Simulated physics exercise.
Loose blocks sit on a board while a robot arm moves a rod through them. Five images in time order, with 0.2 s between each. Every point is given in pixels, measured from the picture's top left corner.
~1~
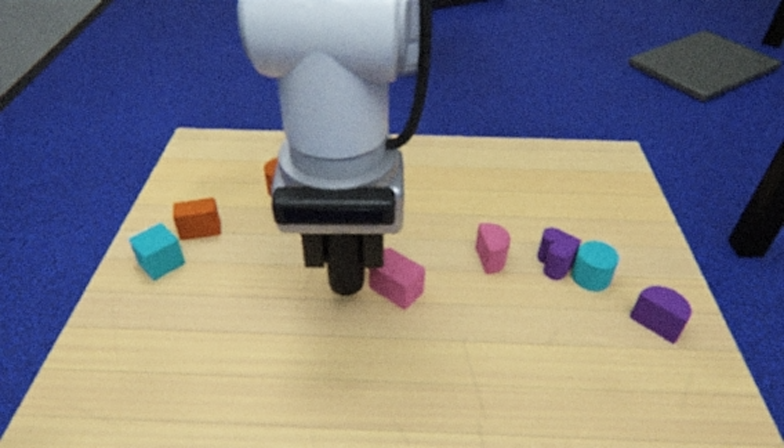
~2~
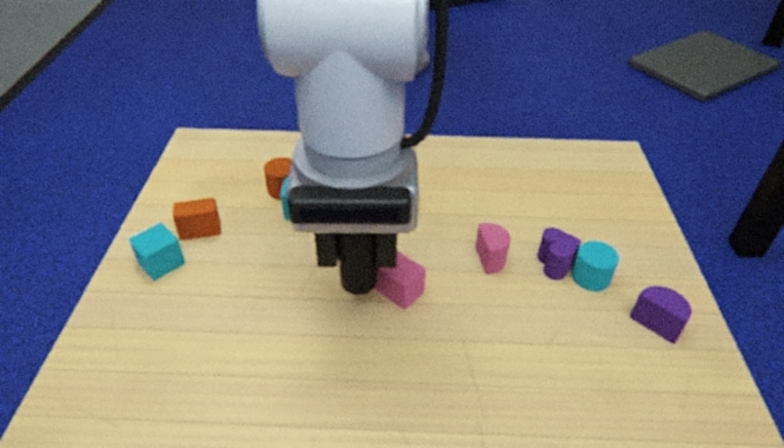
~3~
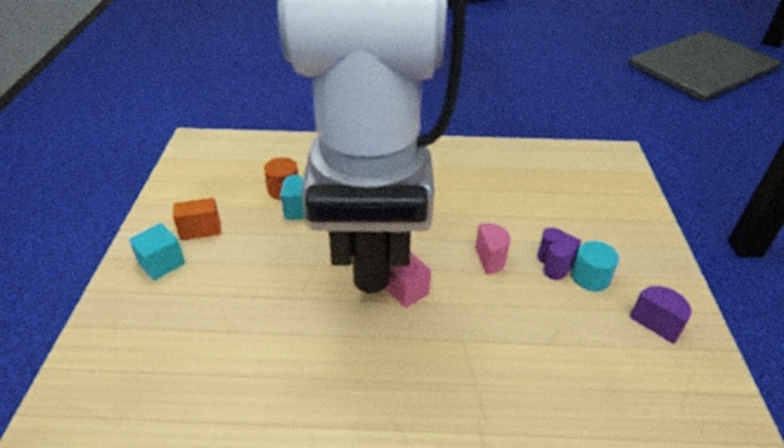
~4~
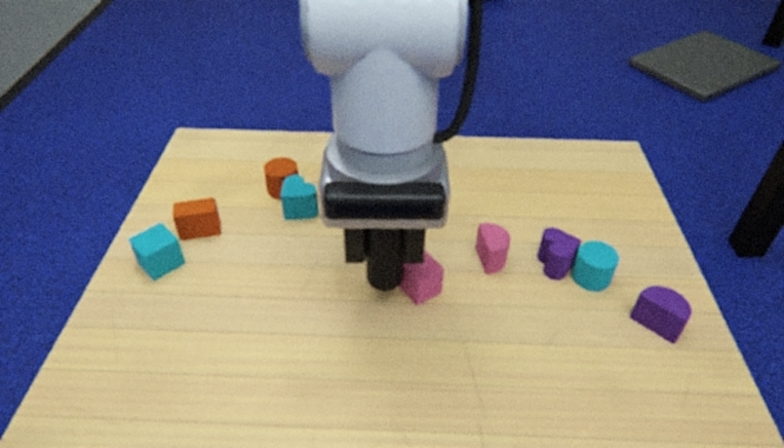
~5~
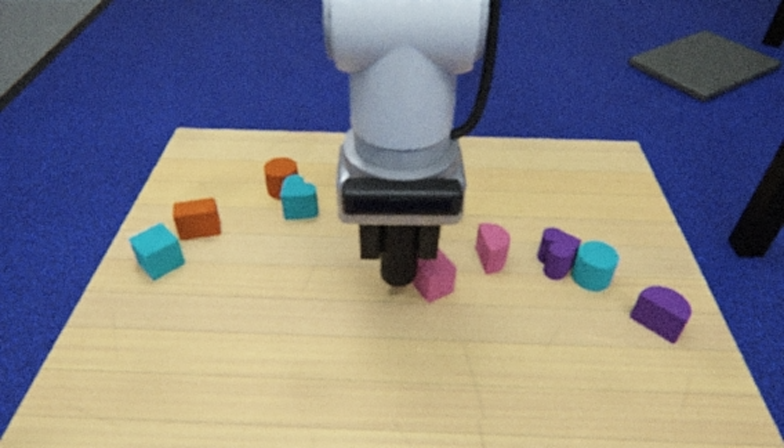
A light wooden board on a blue floor is seen from above and in front. Orange and turquoise blocks sit at the left, pink ones near the middle, and purple and turquoise ones at the right, around a white robot arm holding a black rod. The arm moves slowly right, its rod nudging the nearer pink block a short way while the view stays still.
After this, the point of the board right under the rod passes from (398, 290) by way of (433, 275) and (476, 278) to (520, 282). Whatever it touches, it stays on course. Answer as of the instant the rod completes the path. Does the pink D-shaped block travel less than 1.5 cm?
No.
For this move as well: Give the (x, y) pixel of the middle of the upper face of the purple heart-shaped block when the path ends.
At pixel (581, 231).
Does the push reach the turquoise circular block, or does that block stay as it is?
The turquoise circular block will not stay where it is.
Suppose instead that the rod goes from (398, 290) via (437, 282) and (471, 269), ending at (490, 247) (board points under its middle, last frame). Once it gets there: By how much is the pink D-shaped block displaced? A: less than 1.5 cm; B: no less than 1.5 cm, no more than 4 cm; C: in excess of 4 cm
Letter C.
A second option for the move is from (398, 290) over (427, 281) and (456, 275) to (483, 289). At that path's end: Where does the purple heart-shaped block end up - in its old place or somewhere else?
From what I can tell, it will keep its place.
The first path, step by step. One third of the way, rod at (436, 258); pink oblong block at (470, 249), turned 30° clockwise.
Two thirds of the way, rod at (479, 262); pink oblong block at (511, 246); pink D-shaped block at (521, 227), turned 20° anticlockwise.
At the end, rod at (524, 266); pink oblong block at (548, 243), turned 30° anticlockwise; pink D-shaped block at (541, 220), turned 55° anticlockwise; purple heart-shaped block at (581, 231), turned 15° anticlockwise; turquoise circular block at (613, 253).
